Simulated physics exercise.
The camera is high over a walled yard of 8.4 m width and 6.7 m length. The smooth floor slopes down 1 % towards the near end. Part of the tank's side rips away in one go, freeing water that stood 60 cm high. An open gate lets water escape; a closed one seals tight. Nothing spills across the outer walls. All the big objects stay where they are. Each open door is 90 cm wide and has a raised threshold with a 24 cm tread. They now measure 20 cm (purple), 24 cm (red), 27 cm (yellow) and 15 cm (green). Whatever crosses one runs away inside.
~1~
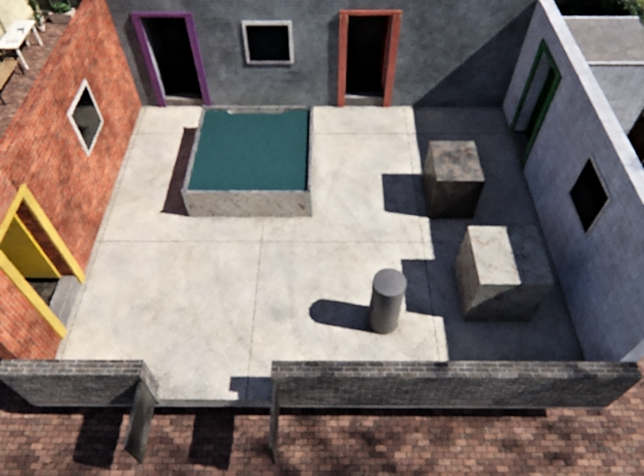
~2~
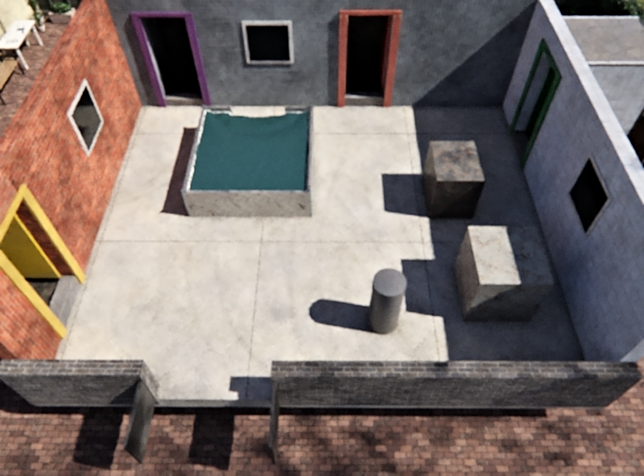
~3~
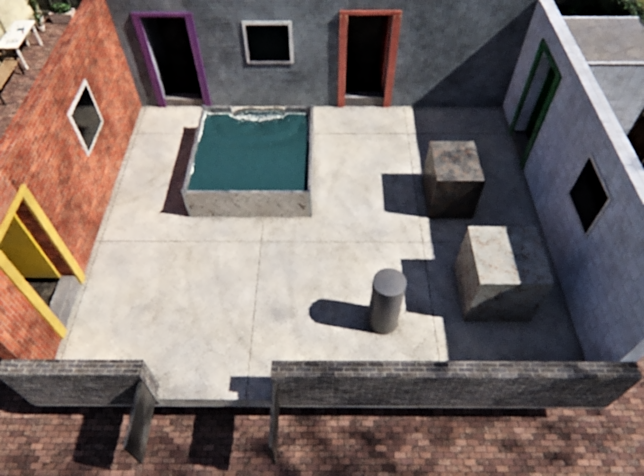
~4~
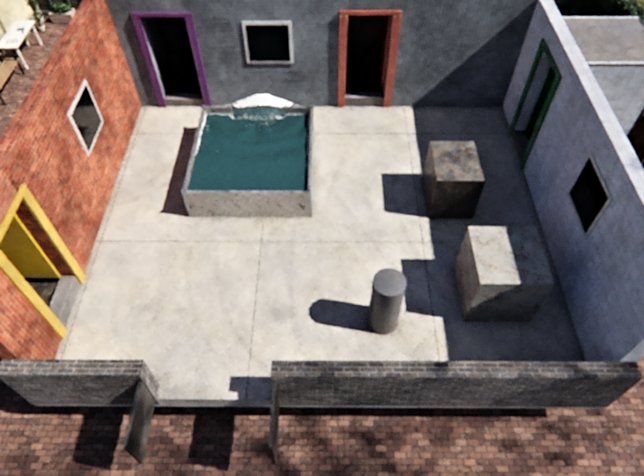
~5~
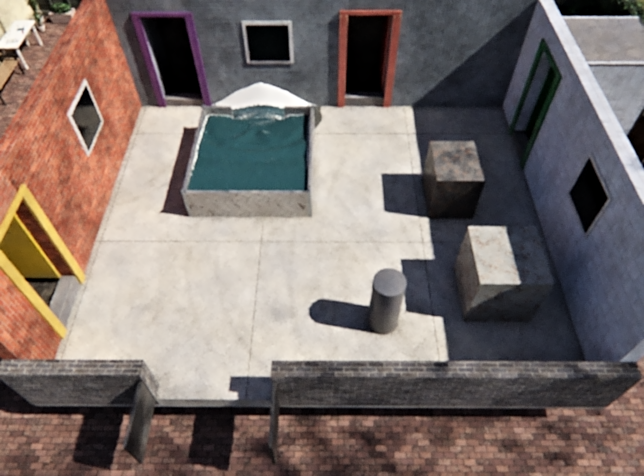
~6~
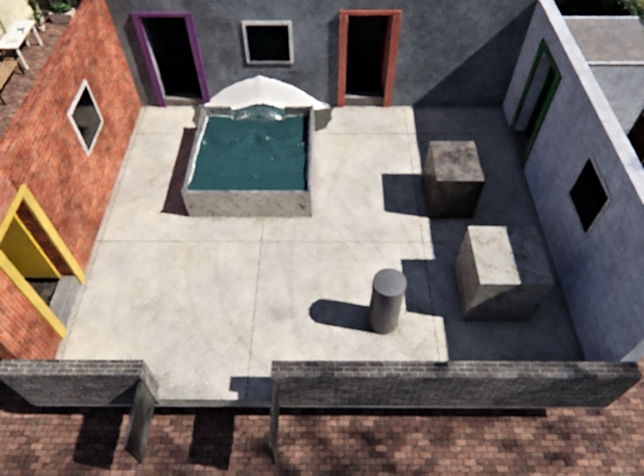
At first, dark teal water lies level in a low stone tank inside a walled yard with colored door surrounds. Then its surface dips and ripples along the far edge, and pale water pours out over the floor behind the tank, fanning toward the back wall and spreading to both sides.
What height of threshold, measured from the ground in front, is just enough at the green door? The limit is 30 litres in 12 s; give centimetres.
At least 11 cm or so.
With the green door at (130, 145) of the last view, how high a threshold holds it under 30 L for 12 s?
Roughly 17 cm.
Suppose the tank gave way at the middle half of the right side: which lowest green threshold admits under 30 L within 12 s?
Some 19 cm.
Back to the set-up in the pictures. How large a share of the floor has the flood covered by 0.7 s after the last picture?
About 15 per cent.
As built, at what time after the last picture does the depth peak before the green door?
At about 3.0 s.
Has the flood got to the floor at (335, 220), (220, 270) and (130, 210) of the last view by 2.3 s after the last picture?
In that order: Dry, not reached, wet.
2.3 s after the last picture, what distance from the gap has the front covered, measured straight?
Roughly 5.8 m.
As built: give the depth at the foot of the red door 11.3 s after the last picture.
Some 2.5 cm.
Then, 0.7 s after the last picture water covers 15 % of the floor, deepest (48 cm) near (265, 112); it has not reached the green door.
Then, 2.3 s after the last picture water covers 35 % of the floor, deepest (31 cm) near (257, 112); 16 cm at the green door, 0 litres in over its 15 cm threshold.
Then, 11.3 s after the last picture water covers 95 % of the floor, deepest (11 cm) near (586, 385); 6 cm at the green door, 4 litres in over its 15 cm threshold.
At the green door as built, the water peaked near 17 cm, 3.1 s after the last picture.
With a threshold of 9.5 cm, 46 litres would have come in within the 12 s; with 12.5 cm, 16 litres. So under 30 litres takes about 11 cm.
